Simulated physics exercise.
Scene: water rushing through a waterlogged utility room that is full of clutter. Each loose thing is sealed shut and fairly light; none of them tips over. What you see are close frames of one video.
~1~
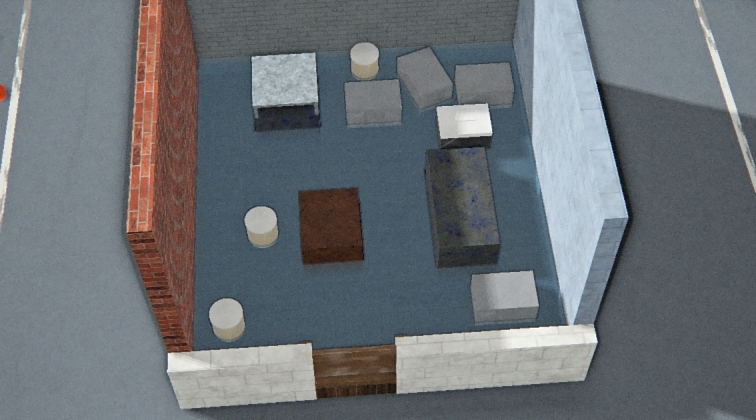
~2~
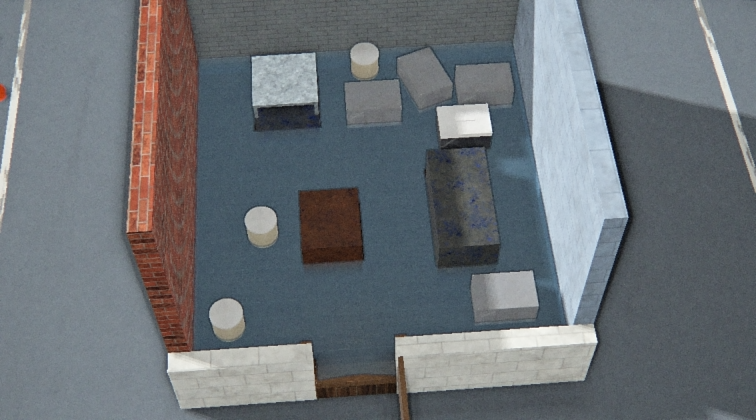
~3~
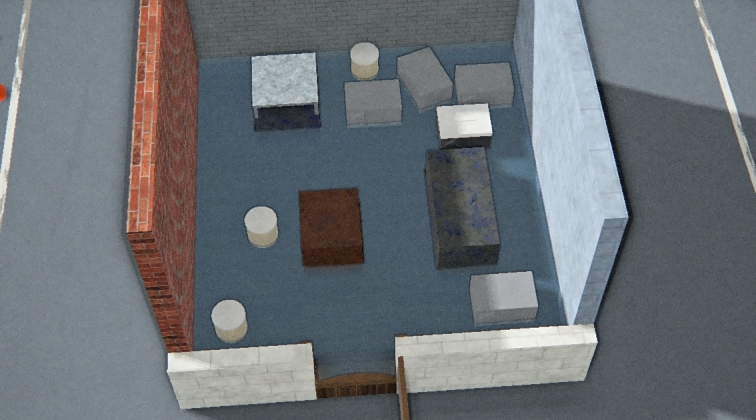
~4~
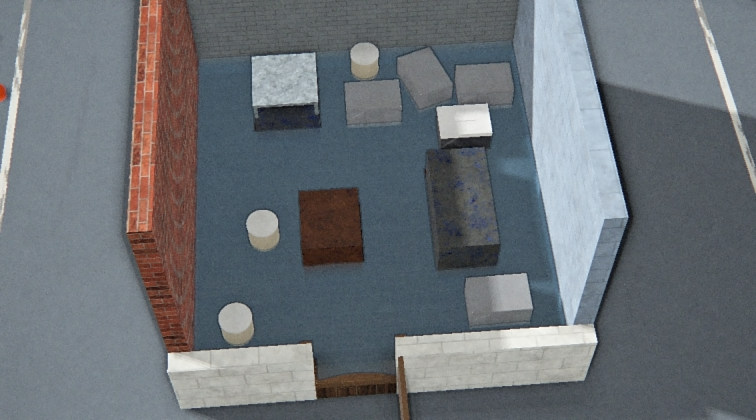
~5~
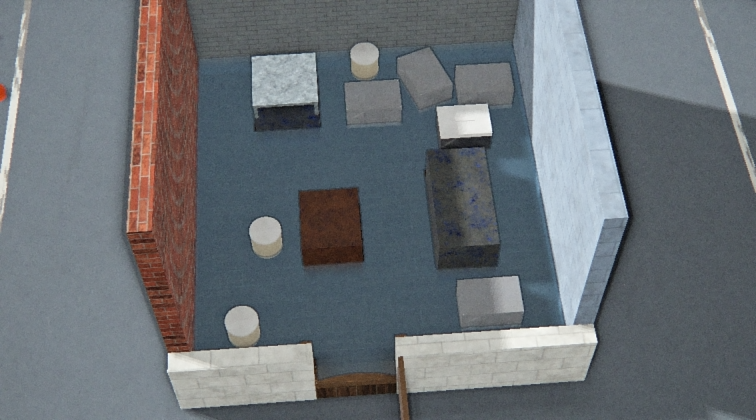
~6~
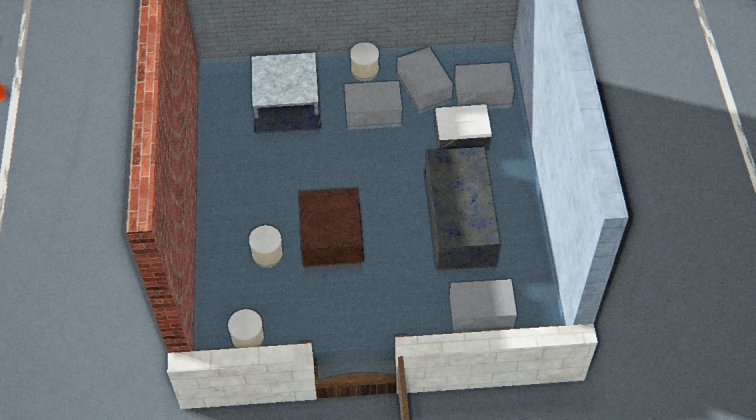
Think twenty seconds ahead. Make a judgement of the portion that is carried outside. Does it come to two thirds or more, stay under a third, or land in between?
In between.
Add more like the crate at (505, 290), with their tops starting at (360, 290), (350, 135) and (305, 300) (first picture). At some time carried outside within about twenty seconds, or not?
Summary in sequence: Exits at some point, never leaves, exits at some point.
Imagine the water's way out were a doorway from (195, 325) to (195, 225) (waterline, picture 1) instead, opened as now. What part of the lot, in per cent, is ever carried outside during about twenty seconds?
I reckon close to 50 per cent.
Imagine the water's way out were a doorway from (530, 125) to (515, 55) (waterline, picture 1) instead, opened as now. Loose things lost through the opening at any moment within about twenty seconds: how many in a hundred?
I'd guess around 90 percent.
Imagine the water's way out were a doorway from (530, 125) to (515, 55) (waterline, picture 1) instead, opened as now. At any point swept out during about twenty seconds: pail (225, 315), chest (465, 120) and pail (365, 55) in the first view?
In that order: No, washed out, gone.
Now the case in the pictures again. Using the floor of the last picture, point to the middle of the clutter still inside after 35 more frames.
Somewhere near (412, 161) in the last view.
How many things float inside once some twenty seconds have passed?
Counting them up gives 5.
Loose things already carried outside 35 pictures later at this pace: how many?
3.
A moment on, 0 of 8 are out; 8 afloat.
Next, 3 of 8 are out; 5 afloat.
Later, 3 of 8 are out; 5 afloat.
In the end, 3 of 8 are out; 5 afloat.
